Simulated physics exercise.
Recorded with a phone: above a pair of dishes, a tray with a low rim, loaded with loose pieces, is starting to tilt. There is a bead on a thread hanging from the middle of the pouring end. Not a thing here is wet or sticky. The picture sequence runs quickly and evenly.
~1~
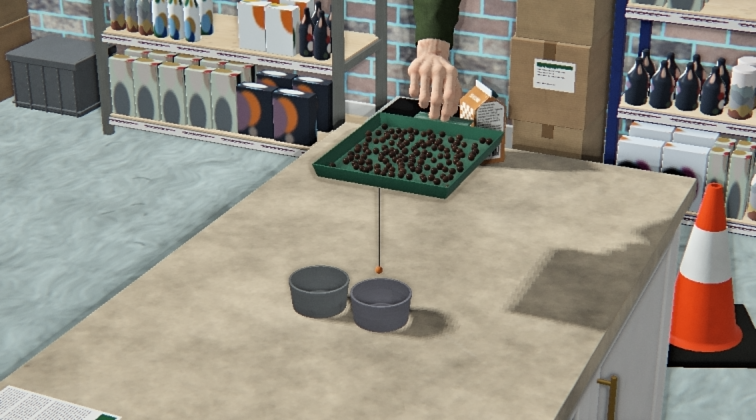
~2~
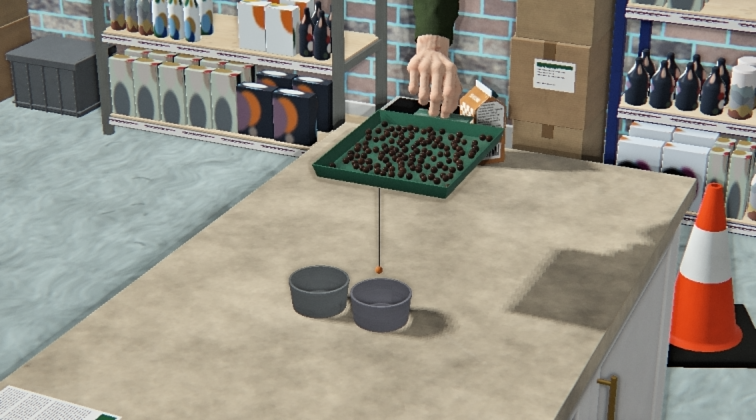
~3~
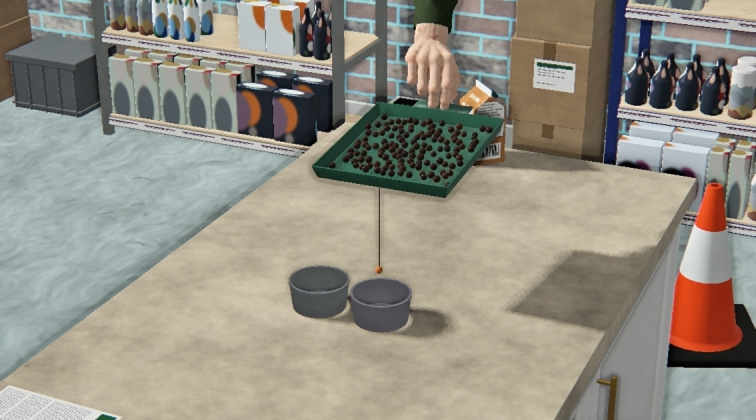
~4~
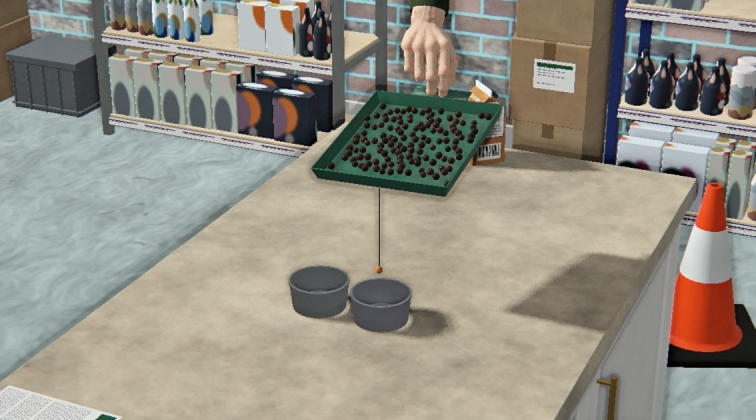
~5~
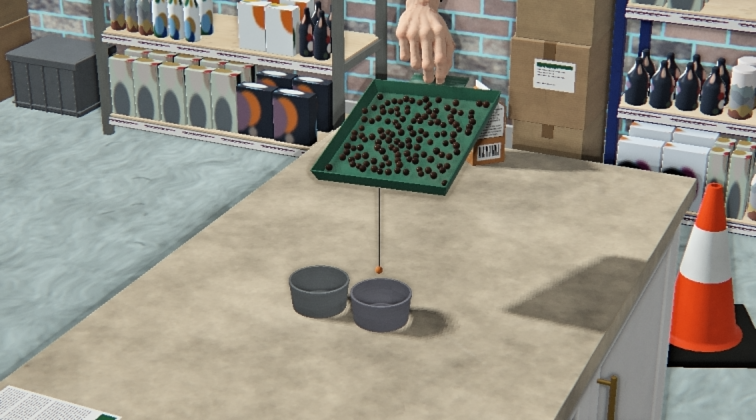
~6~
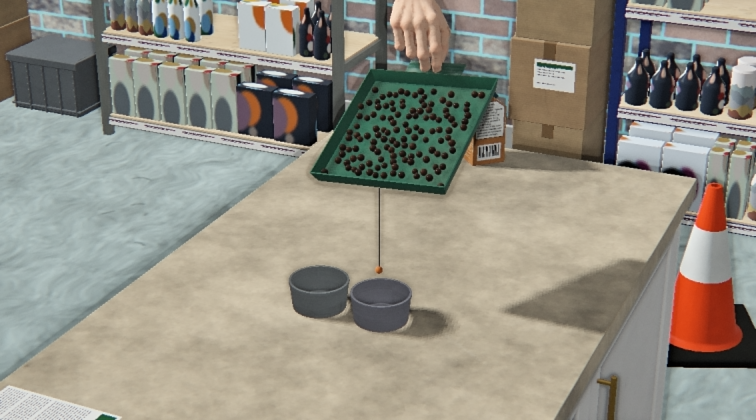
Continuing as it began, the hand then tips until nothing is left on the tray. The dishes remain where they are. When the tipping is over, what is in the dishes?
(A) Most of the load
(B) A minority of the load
The answer is A.
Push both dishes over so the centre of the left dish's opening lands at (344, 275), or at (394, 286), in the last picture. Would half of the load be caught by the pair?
Taking them in turn, it's short of half and then short of half.
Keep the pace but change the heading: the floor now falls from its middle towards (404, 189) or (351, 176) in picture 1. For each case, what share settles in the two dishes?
The first try gives close to 20 percent; the next gives 60 percent.
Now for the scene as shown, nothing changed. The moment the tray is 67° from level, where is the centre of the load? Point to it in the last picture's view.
The centre of the load shows up near (352, 180) in the last view.
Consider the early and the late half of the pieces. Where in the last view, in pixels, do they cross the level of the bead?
I'd say around (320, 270) at first, then around (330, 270).
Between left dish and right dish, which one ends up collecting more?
It's the one placed left that wins here.
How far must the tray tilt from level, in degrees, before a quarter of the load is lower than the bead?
Roughly 85 degrees at that moment.
Shortly afterwards, tray tipped steeply; the bulk on the tray; near a quarter in the air.
Next, tray tipped past a quarter turn; a little on the tray; a little in the right dish; near a third in the left dish; near a quarter outside both; near a quarter in the air.
Some moments later, tray tipped past a quarter turn; near a quarter in the right dish; near half in the left dish; near a third outside both.
In the end, tray tipped past a quarter turn; near a quarter in the right dish; near half in the left dish; near a third outside both.
